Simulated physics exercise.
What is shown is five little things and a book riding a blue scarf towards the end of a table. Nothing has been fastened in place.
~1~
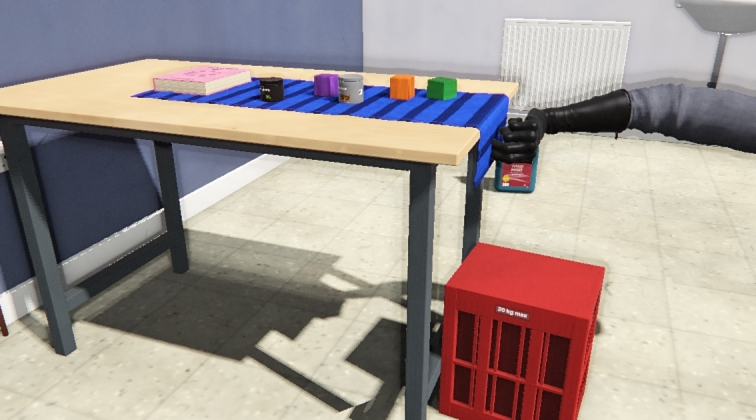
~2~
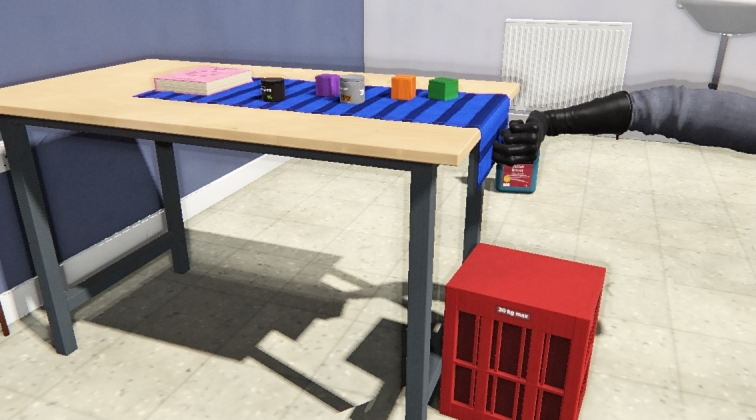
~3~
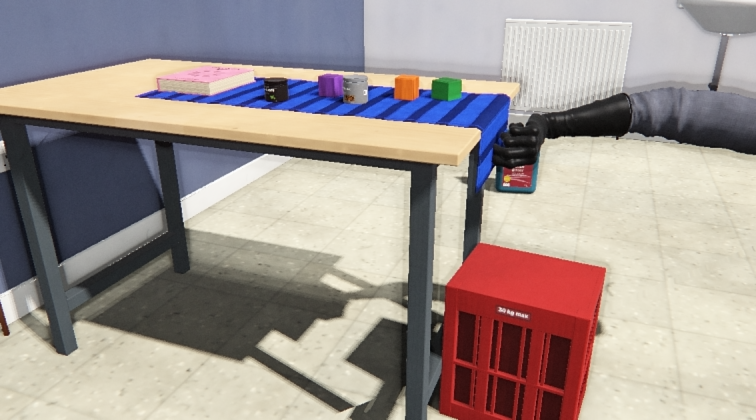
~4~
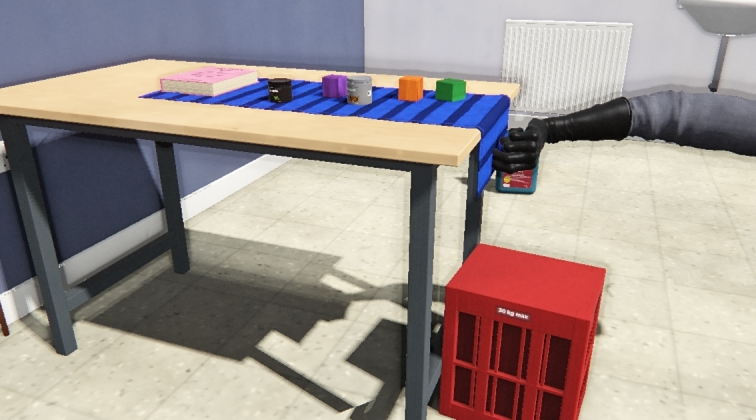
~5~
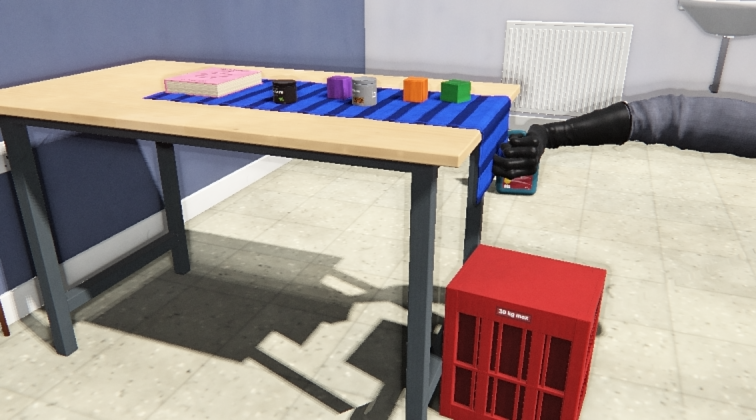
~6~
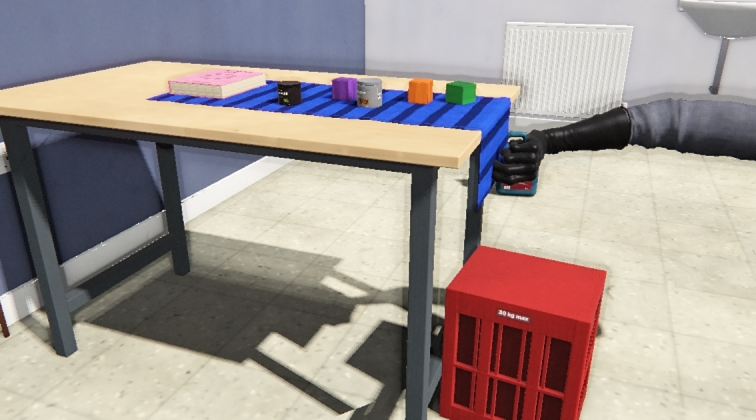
We see a black-gloved hand gripping a small container beside a table's right end, while a blue striped cloth carrying a pink book, coloured cubes and small pots slides slightly rightward, its hanging edge lowering above a red crate.
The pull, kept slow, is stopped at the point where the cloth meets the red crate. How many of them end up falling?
The count of things that fall is two.
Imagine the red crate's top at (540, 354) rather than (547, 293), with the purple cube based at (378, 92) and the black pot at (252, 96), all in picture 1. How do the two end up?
Outcome for the purple cube: It is lost. Outcome for the black pot: It stays.
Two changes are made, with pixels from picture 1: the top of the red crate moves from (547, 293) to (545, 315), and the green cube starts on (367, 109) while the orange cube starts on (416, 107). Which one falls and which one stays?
Observed: Green cube departs; orange cube departs.
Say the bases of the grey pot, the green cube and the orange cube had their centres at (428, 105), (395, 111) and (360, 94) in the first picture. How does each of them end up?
In the end the grey pot is no longer on top, the green cube is no longer on top, and the orange cube is still on top.
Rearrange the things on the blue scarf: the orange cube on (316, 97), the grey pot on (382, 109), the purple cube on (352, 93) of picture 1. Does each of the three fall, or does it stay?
Orange cube: Still up. Grey pot: Off. Purple cube: Still up.
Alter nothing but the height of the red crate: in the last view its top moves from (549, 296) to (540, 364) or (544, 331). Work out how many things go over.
That would make 4 and 3.
Soon after, hem near (490, 230); green cube gone.
Then, hem on the crate; green cube and orange cube gone.
At rest, hem on the crate; green cube and orange cube gone. The table loses two.
